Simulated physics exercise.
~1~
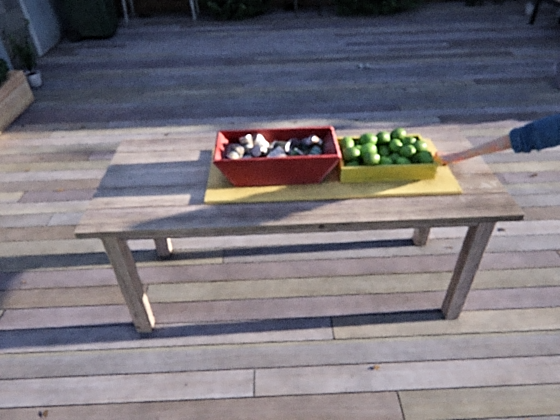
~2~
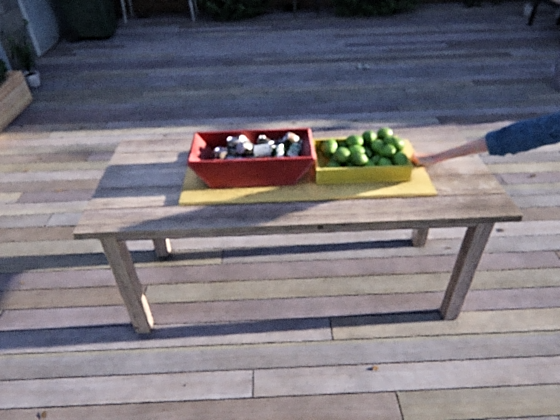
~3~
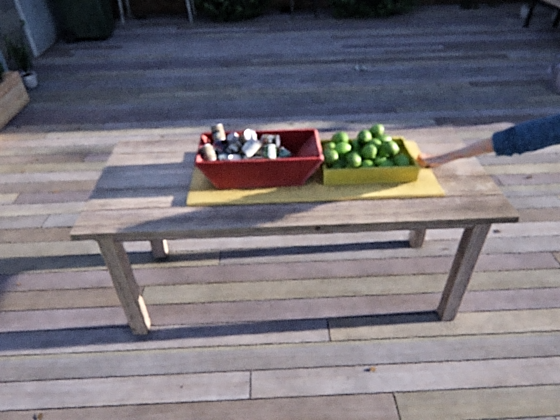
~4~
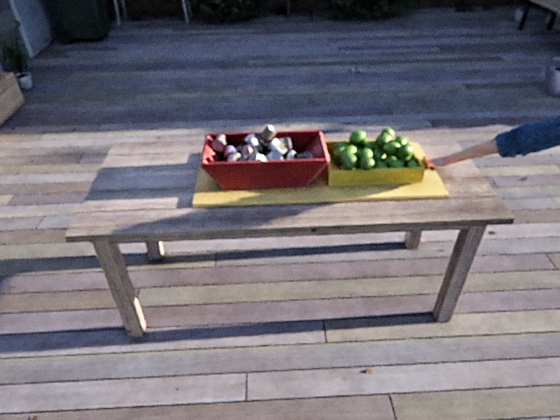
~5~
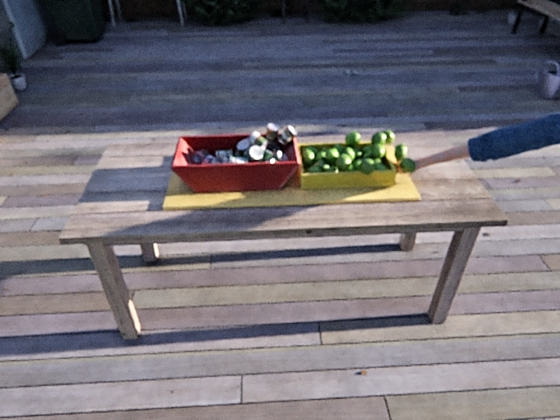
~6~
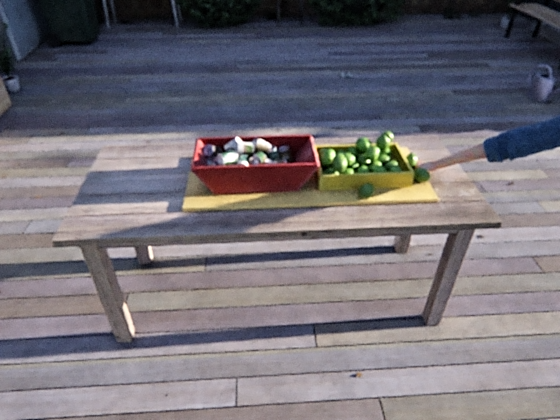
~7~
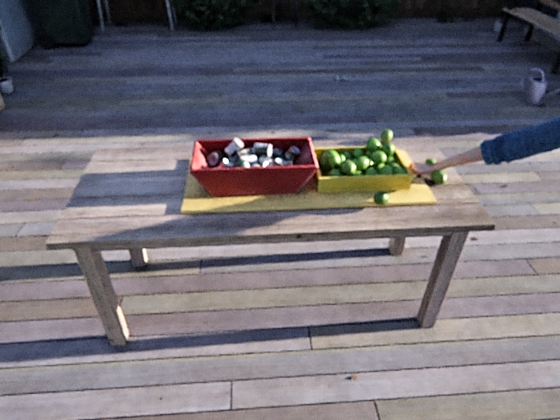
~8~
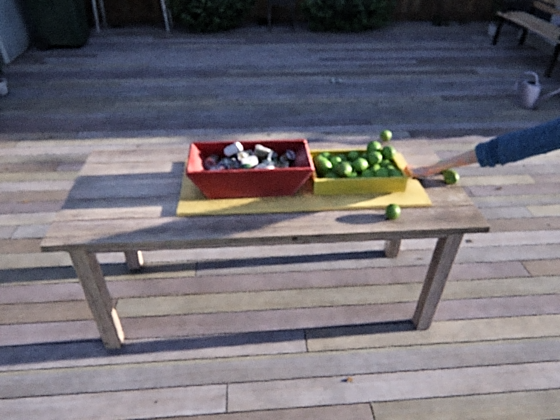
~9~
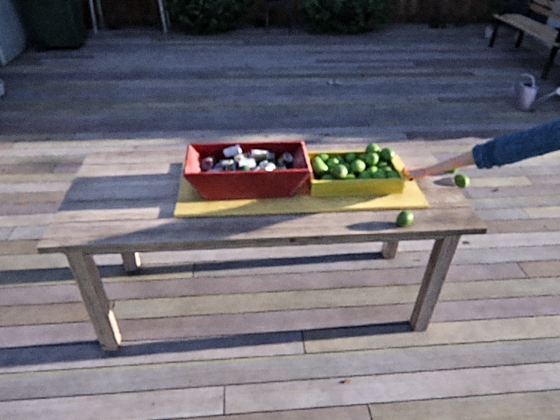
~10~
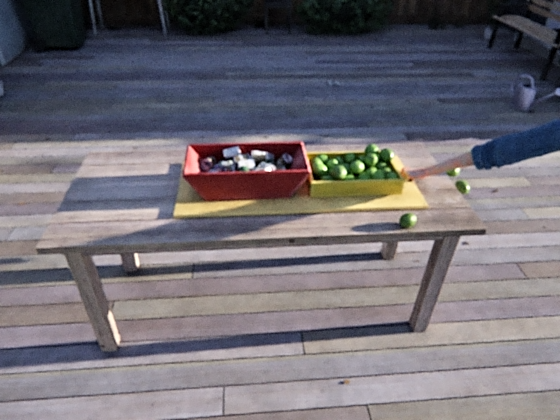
On a sunlit wooden deck, a hand shook a board holding a red container of small tins and a yellow container of limes from side to side on a table; a few limes spilled out and rolled right, while the tins stayed in.
